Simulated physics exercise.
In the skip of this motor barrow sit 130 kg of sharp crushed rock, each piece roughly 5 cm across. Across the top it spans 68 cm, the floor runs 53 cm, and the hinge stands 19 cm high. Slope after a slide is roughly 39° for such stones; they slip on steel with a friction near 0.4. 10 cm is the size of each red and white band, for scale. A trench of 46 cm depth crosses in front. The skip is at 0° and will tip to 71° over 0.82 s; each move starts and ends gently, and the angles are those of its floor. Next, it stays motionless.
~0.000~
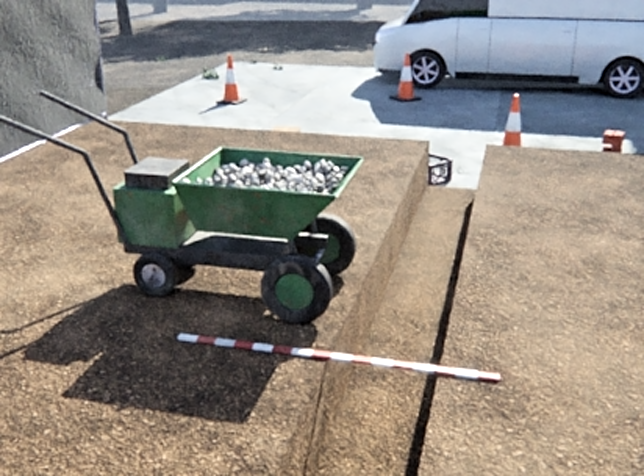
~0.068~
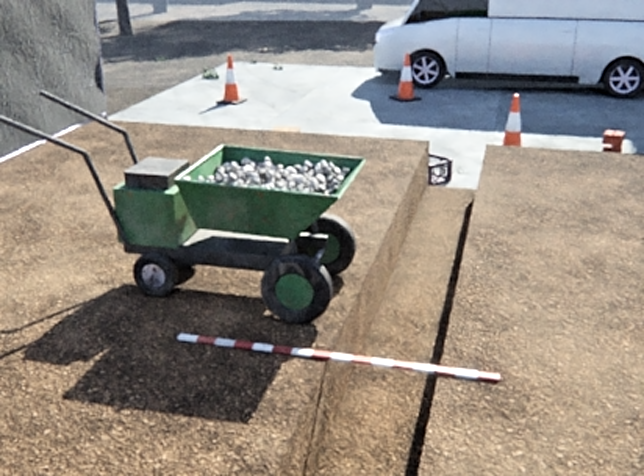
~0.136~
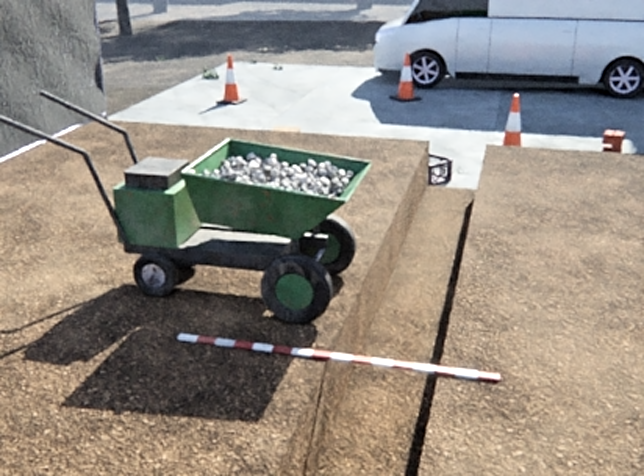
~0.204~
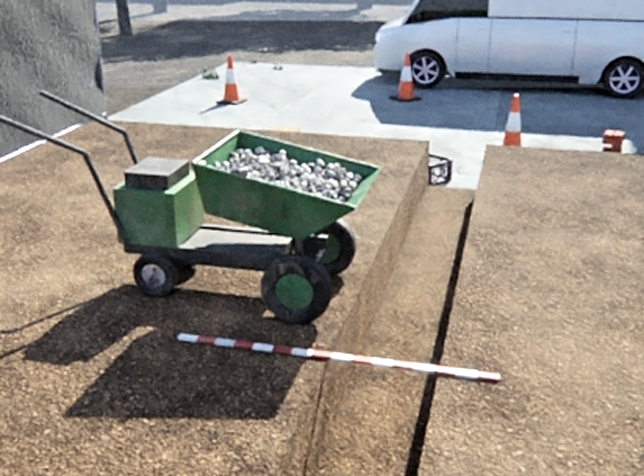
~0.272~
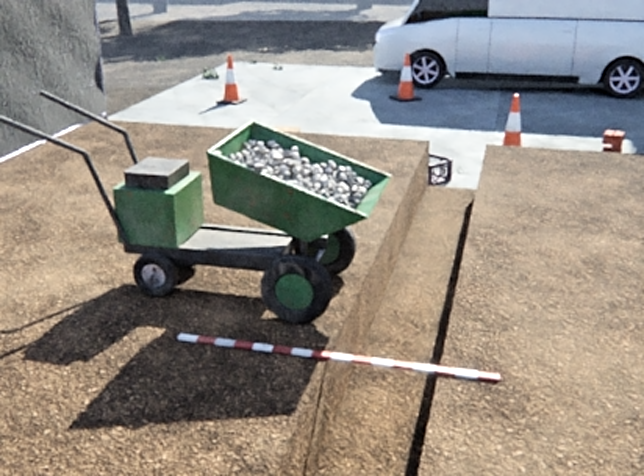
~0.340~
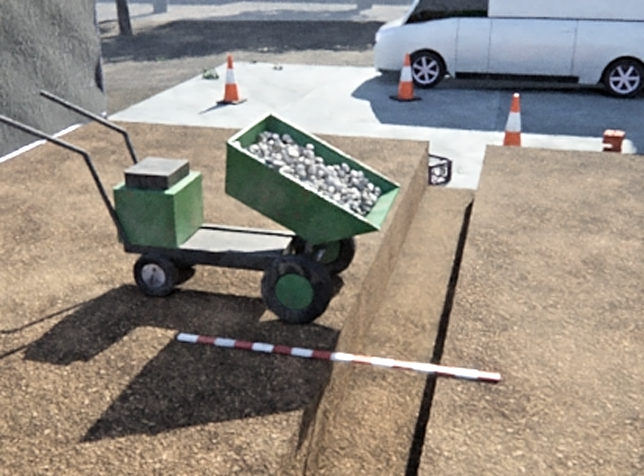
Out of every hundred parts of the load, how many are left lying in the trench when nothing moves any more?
Around 67 in every hundred.
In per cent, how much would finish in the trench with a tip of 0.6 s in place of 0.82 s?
Probably about 55 in a hundred.
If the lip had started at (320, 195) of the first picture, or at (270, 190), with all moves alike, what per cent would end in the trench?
85 and 100 %.
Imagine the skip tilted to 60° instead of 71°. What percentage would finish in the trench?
I'd guess some 40 in a hundred.
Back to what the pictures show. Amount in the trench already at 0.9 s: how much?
About 20 per cent by then.
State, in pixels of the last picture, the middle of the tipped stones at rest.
Roughly at (436, 364).
After 0.6 s the floor is at 60°; 100 % in the skip; the foremost stones are at (404, 267).
After 0.9 s the floor is at 71°; 68 % in the skip, 21 % in the trench, 11 % past the trench; the foremost stones are at (478, 326).
After 1.3 s the floor is at 71°; 25 % in the skip, 41 % in the trench, 34 % past the trench; the foremost stones are at (584, 317).
After 3.2 s the floor is at 71°; 0 % in the skip, 67 % in the trench, 33 % past the trench; the foremost stones are at (634, 320).
